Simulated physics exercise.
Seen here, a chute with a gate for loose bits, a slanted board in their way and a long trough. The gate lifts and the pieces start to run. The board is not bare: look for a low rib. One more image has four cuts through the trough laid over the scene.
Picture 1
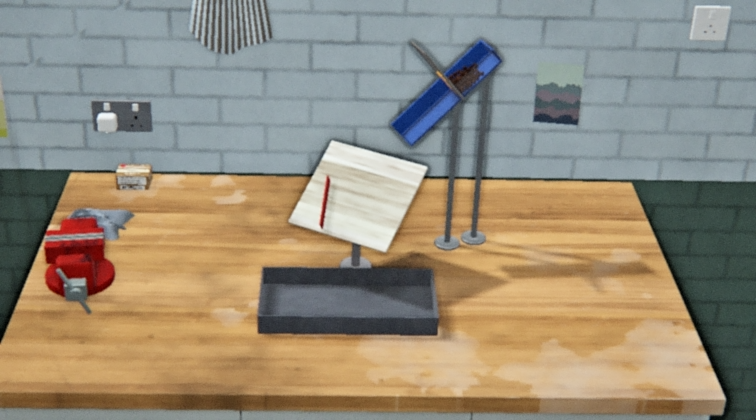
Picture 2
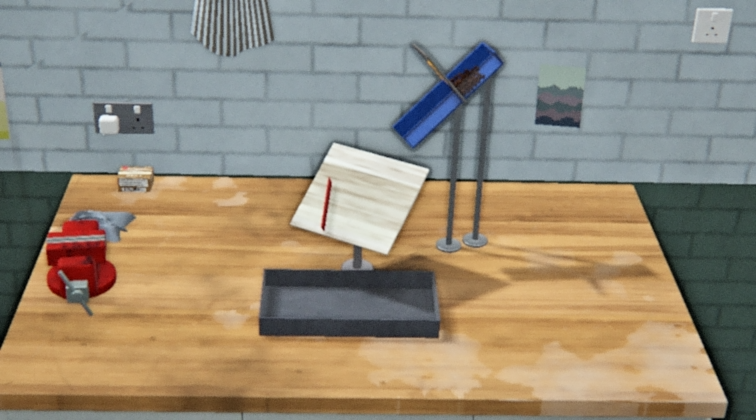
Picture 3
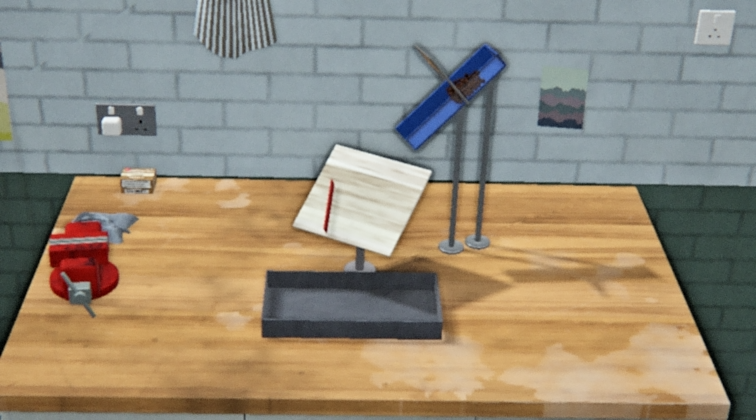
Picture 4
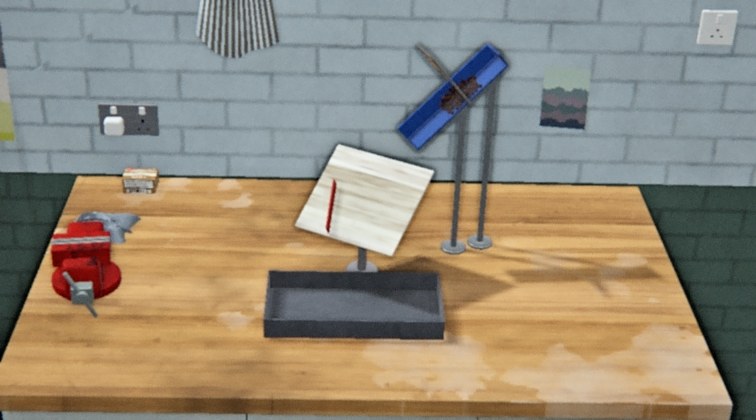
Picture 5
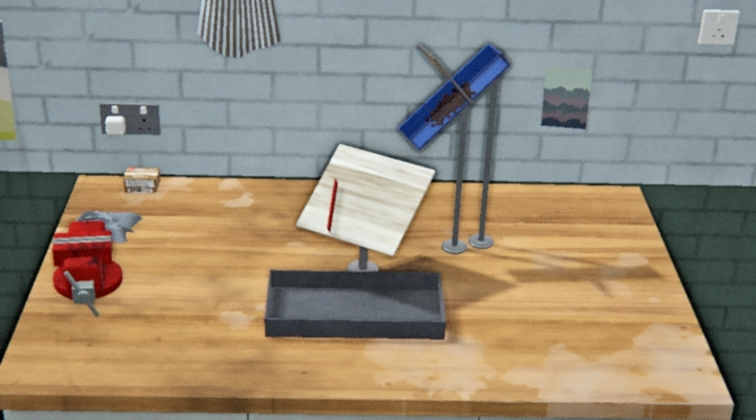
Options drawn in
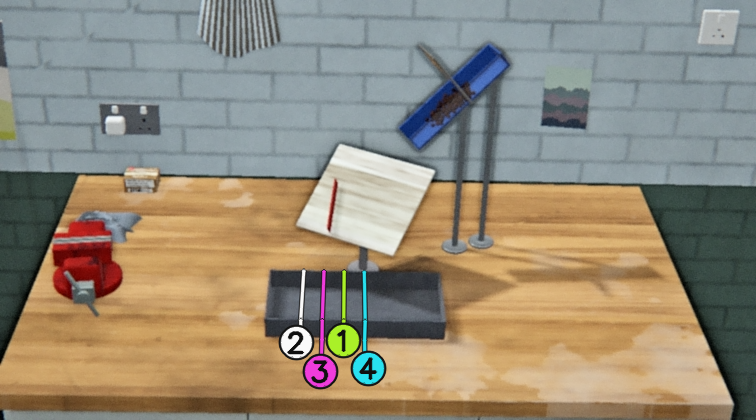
Small brown pieces sliding down a tilted blue chute above a slanted pale board with a red rib and a grey trough.
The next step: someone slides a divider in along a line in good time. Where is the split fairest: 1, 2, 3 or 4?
I would pick line 3.
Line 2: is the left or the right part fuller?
The right side.
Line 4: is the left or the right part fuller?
More lands on the left.
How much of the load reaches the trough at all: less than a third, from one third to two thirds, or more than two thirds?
About that: More than two thirds.
On the marked copy, line 1 crosses the front rim at (343, 320); line 2 crosses the front rim at (300, 319); line 3 crosses the front rim at (322, 319); line 4 crosses the front rim at (365, 320).
With 1, of what is caught, all on the left of the divider, none on the right.
With 2, of what is caught, a small part on the left of the divider, nearly all on the right.
With 3, of what is caught, about a third on the left of the divider, about two thirds on the right.
With 4, of what is caught, all on the left of the divider, none on the right.
